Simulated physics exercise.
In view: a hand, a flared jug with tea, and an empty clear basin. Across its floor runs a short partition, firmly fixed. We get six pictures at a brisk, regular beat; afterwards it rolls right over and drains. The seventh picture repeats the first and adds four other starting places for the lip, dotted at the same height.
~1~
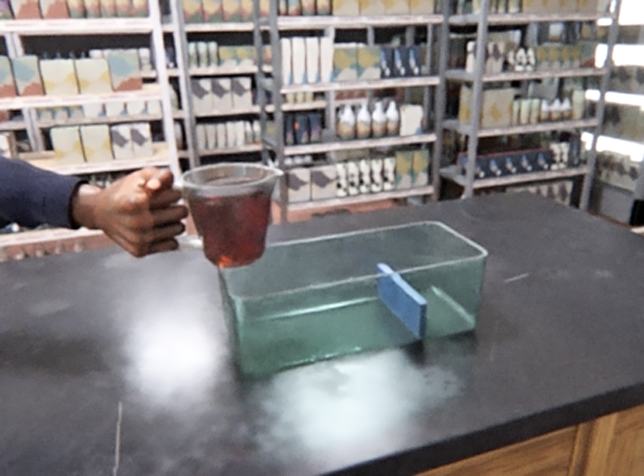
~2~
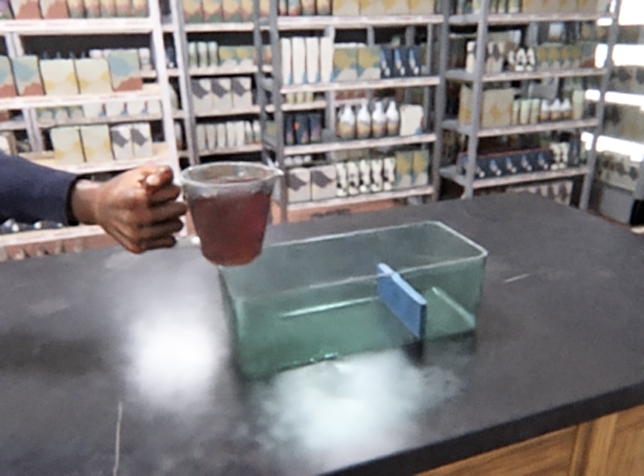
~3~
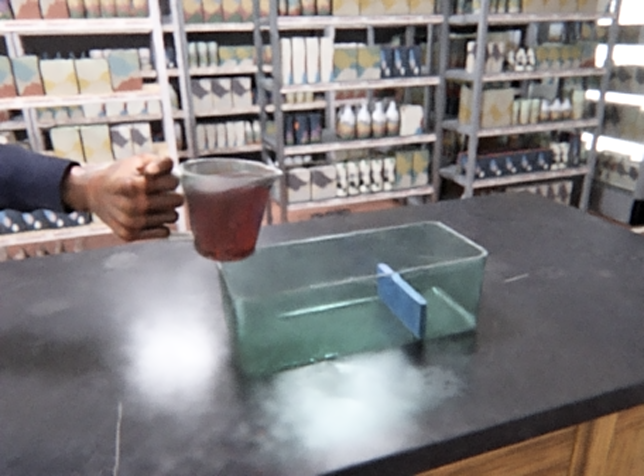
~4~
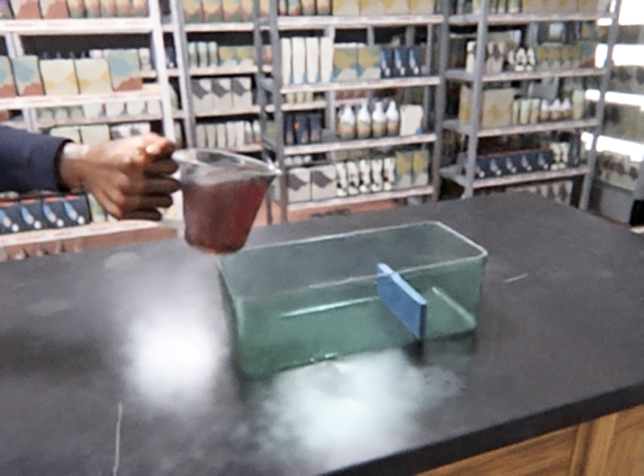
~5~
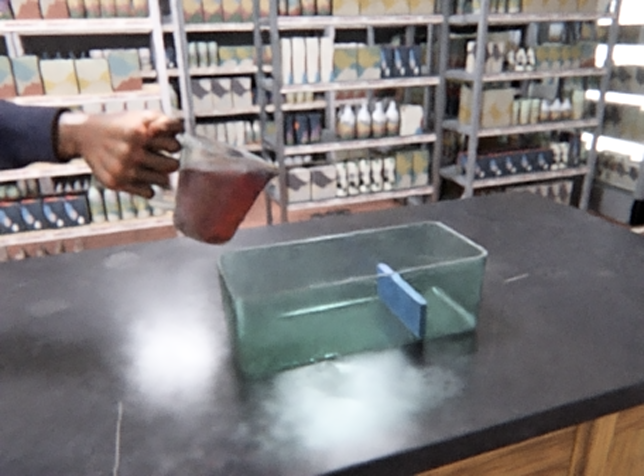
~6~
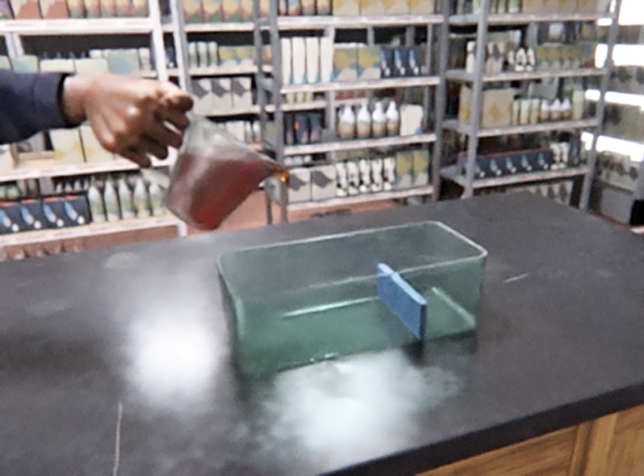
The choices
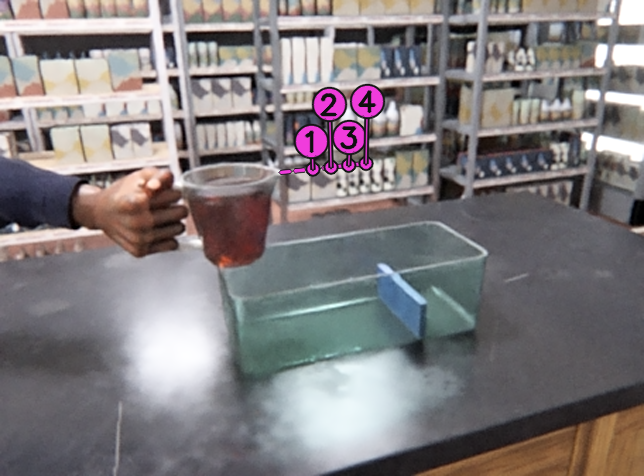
A hand tilts a clear jug of reddish-brown tea rightward until liquid reaches past its lip.
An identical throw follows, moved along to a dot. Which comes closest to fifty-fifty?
Best: 2.
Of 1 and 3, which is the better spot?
The answer is 3.
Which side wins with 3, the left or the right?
The right one.
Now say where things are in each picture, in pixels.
Upright, lip at (281, 172); basin from (240, 375) to (474, 323); top of the wall at (400, 281); nothing has left yet.
Upright, lip at (281, 172); nothing has left yet.
Tipped about 7°, lip at (280, 172); nothing has left yet.
Tipped about 15°, lip at (280, 172); nothing has left yet.
Tipped about 25°, lip at (279, 172); nothing has left yet.
Tipped about 37°, lip at (279, 172); tea is over the lip, down to (283, 177).
On the marked copy, 1 at (312, 169); 2 at (331, 167); 3 at (348, 165); 4 at (366, 163).
Choosing 1, about 90 % ends left of the wall and 5 % right of it; 5 % is lost outside.
Choosing 2, about 48 % ends left of the wall and 49 % right of it; 4 % is lost outside.
Choosing 3, about 24 % ends left of the wall and 69 % right of it; 7 % is lost outside.
Choosing 4, about 33 % ends left of the wall and 60 % right of it; 7 % is lost outside.
